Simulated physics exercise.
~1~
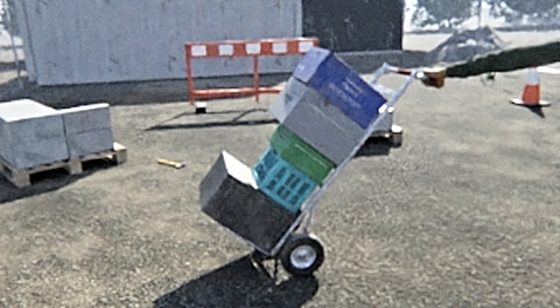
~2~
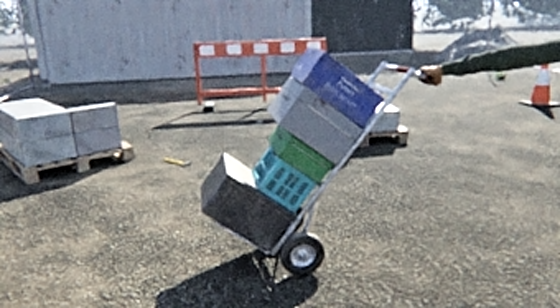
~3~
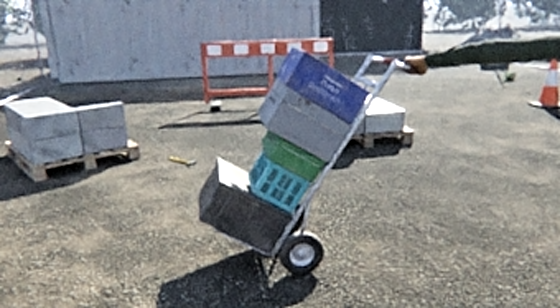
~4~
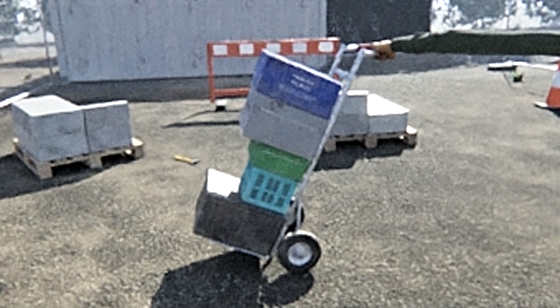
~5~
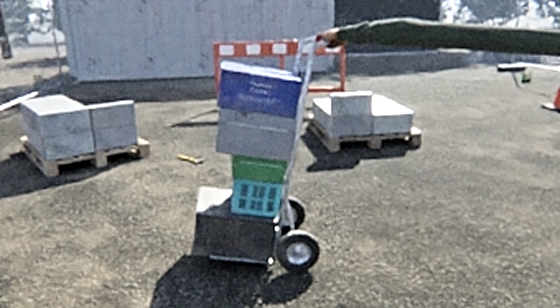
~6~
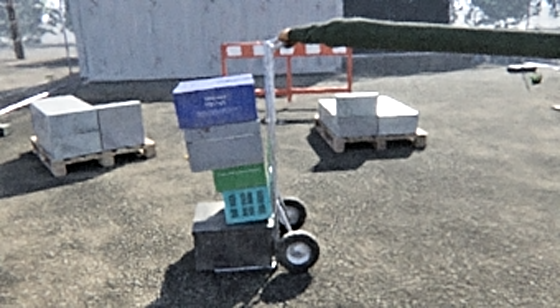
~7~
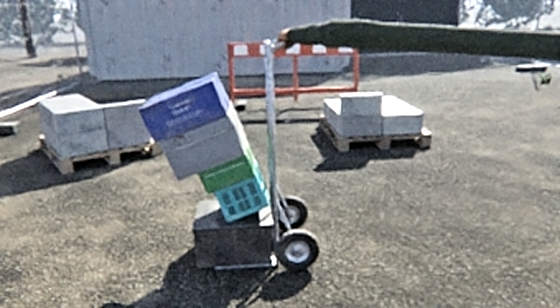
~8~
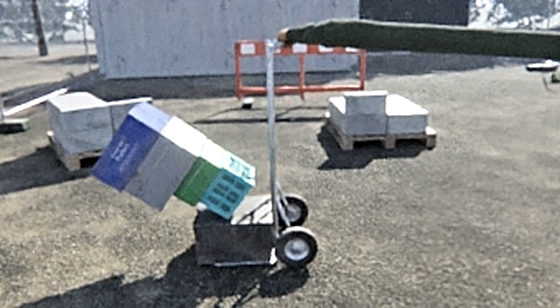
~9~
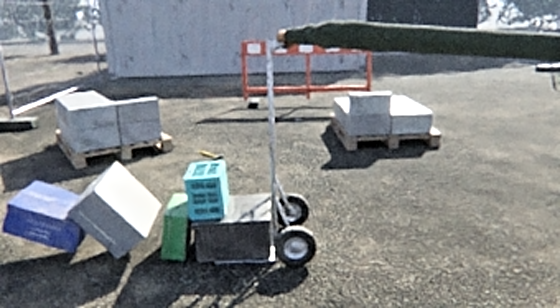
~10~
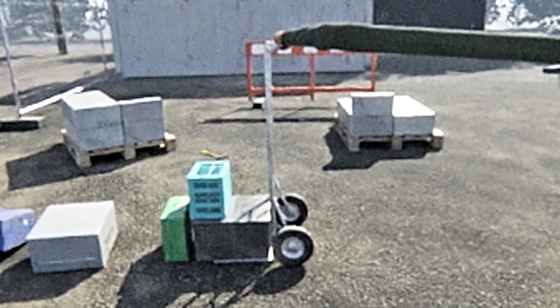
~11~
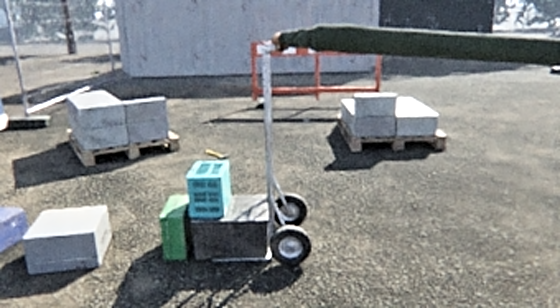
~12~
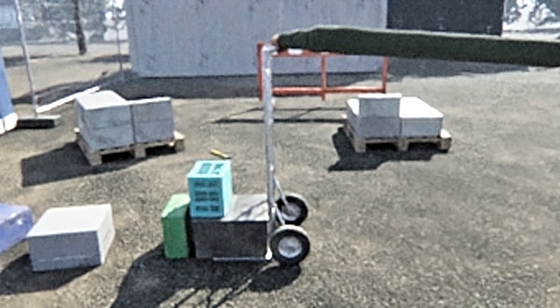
An arm tips a loaded hand truck upright, and three upper items tumble off to the left.
